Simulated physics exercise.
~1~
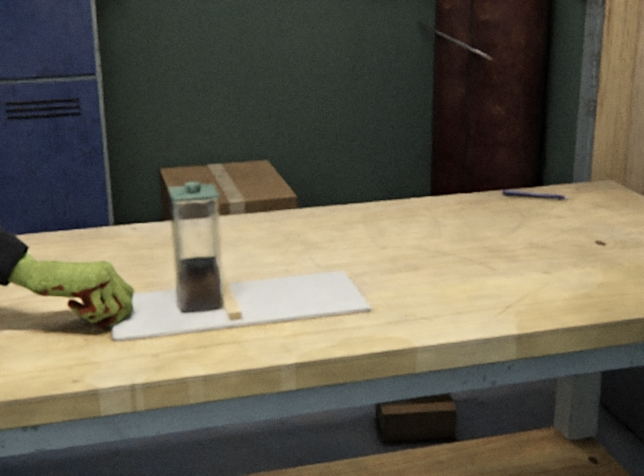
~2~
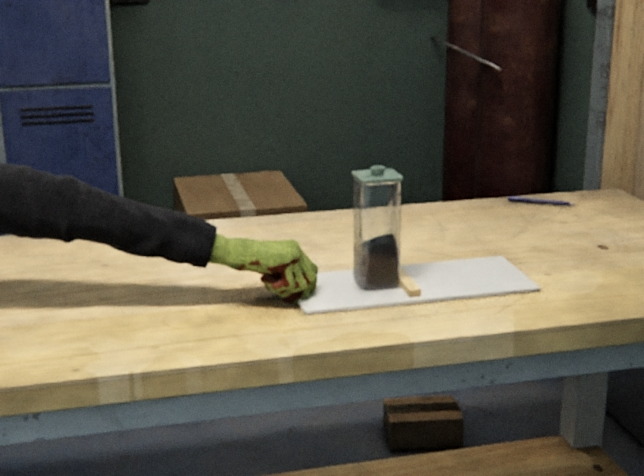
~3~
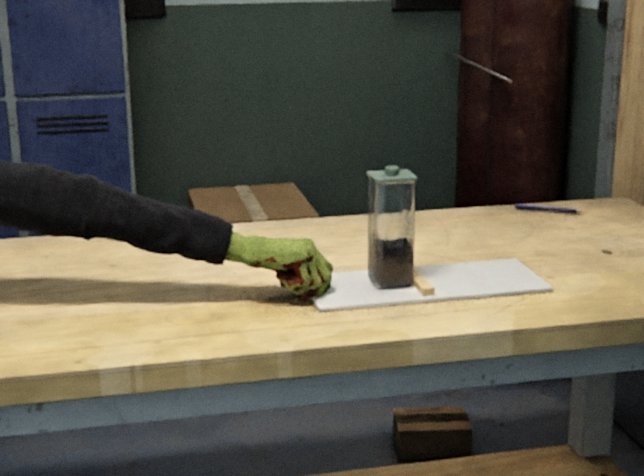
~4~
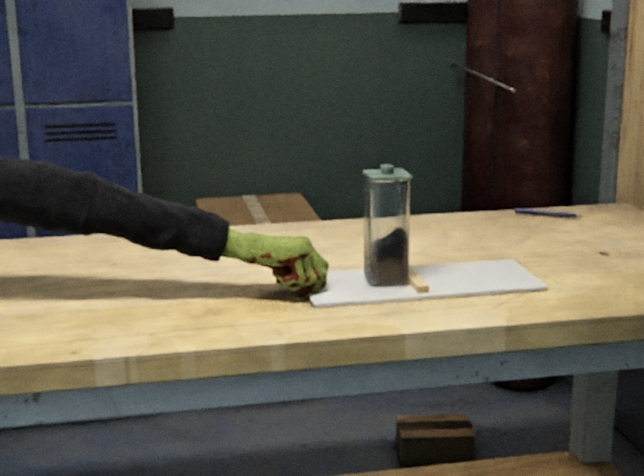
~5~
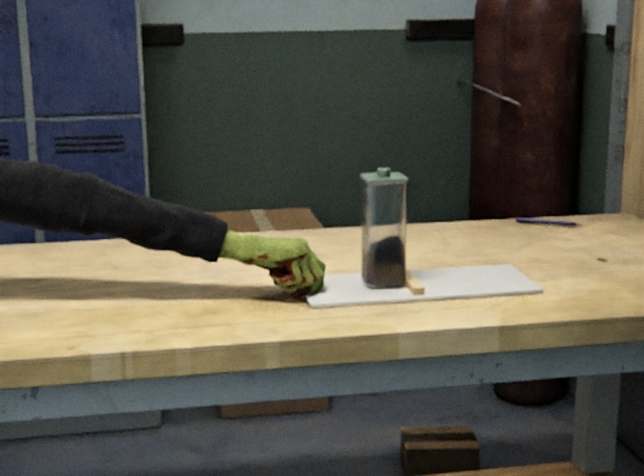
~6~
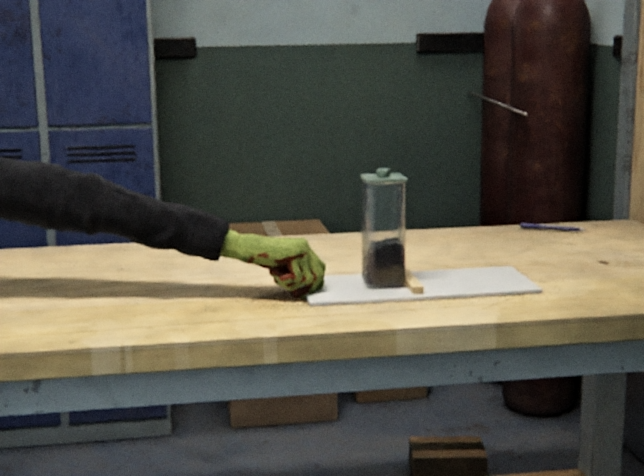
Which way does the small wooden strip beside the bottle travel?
It travels to the right, along with the board and the bottle.
On a wooden workbench, a green-gloved hand slides a board right and stops, the square bottle of dark liquid sloshing but staying upright.
